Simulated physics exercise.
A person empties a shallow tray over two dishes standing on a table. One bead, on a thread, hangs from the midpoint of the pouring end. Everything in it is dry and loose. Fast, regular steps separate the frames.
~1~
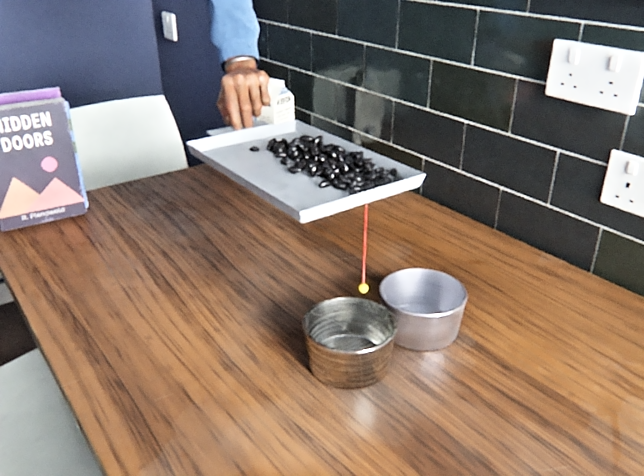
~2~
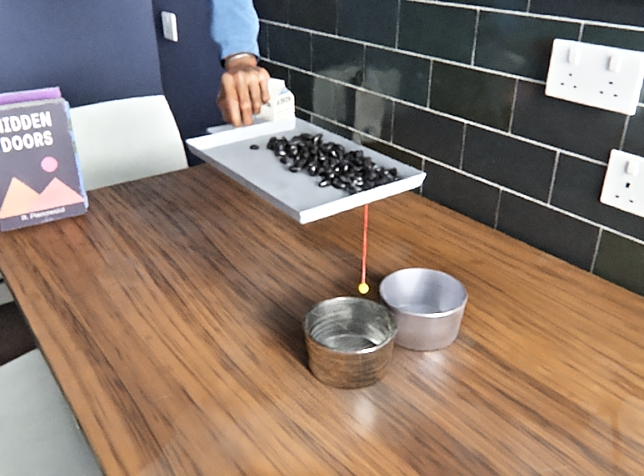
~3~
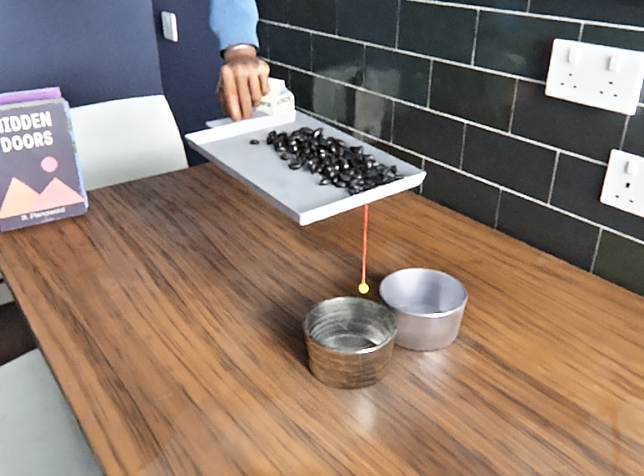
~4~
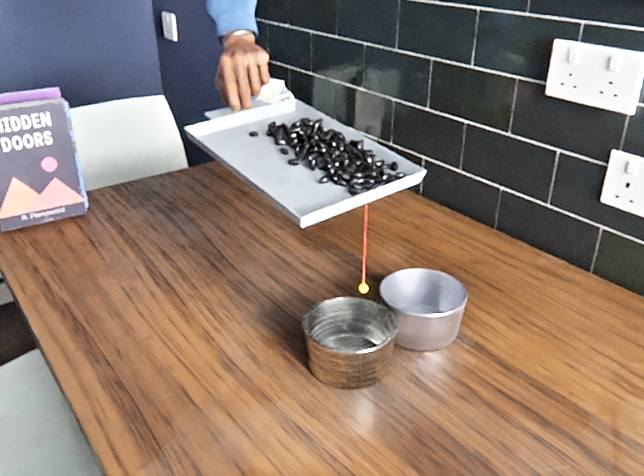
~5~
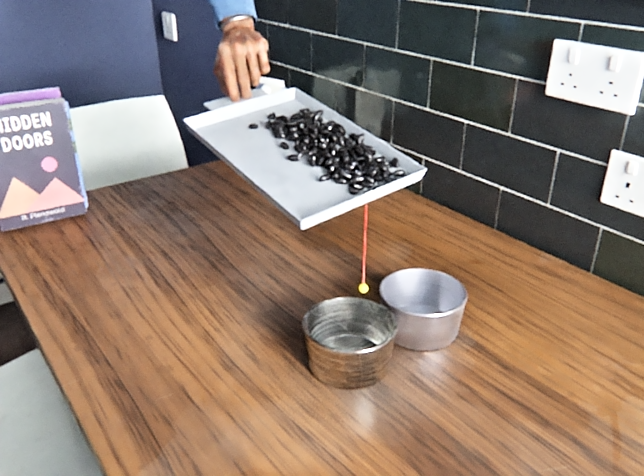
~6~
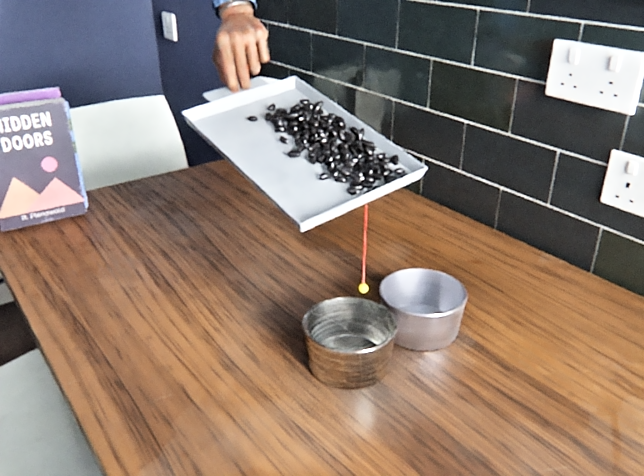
At a wooden table by dark tiles, a hand gradually tilts a shallow tray of black beans above two empty round dishes.
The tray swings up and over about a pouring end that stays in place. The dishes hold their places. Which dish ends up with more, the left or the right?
Dish on the left.
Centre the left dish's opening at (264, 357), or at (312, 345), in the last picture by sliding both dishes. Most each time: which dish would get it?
First try: The rightmost dish. Second try: The leftmost dish.
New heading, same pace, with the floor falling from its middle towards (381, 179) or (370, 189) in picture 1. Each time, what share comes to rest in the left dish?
I'd expect around 0 in a hundred first and around 10 in a hundred second.
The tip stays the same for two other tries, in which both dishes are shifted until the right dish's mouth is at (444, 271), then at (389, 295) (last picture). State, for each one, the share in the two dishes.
Result: 0 % and 90 %.
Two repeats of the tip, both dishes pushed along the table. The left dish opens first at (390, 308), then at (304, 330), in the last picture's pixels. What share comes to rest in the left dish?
10 and 90 in a hundred.
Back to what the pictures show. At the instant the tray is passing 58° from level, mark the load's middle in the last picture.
Somewhere near pixel (322, 184).
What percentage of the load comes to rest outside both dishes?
Roughly 50 per cent.
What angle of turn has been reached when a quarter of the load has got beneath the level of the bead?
It is at around 90 degrees by then.
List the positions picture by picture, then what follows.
The first frame shows corners of the pouring end (302, 209) and (420, 174), level; middle of the load (330, 162), black beans; left dish (379, 362); right dish (452, 325); bead on its thread (363, 288).
The second frame shows corners of the pouring end (302, 210) and (420, 173), level; middle of the load (331, 160).
The third frame shows corners of the pouring end (302, 212) and (420, 172), tipped barely, lowest at the left corner; middle of the load (331, 157).
The fourth frame shows corners of the pouring end (302, 214) and (420, 170), tipped a little, lowest at the left corner; middle of the load (331, 152).
The fifth frame shows corners of the pouring end (302, 217) and (421, 168), tipped a little, lowest at the left corner; middle of the load (331, 146).
The sixth frame shows corners of the pouring end (302, 220) and (421, 167), tipped a little, lowest at the left corner; middle of the load (331, 141); left dish (379, 362); right dish (452, 325).
Just after the last frame, tray tipped steeply; almost all on the tray; just a few outside both; just a few in the air.
A moment on, tray tipped right over; roughly a third on the tray; roughly a quarter in the left dish; roughly a quarter outside both; roughly a quarter in the air.
Further on, tray tipped past a quarter turn; roughly half in the left dish; roughly half outside both.
When it is over, tray tipped past a quarter turn; roughly half in the left dish; not one in the right dish; roughly half outside both.
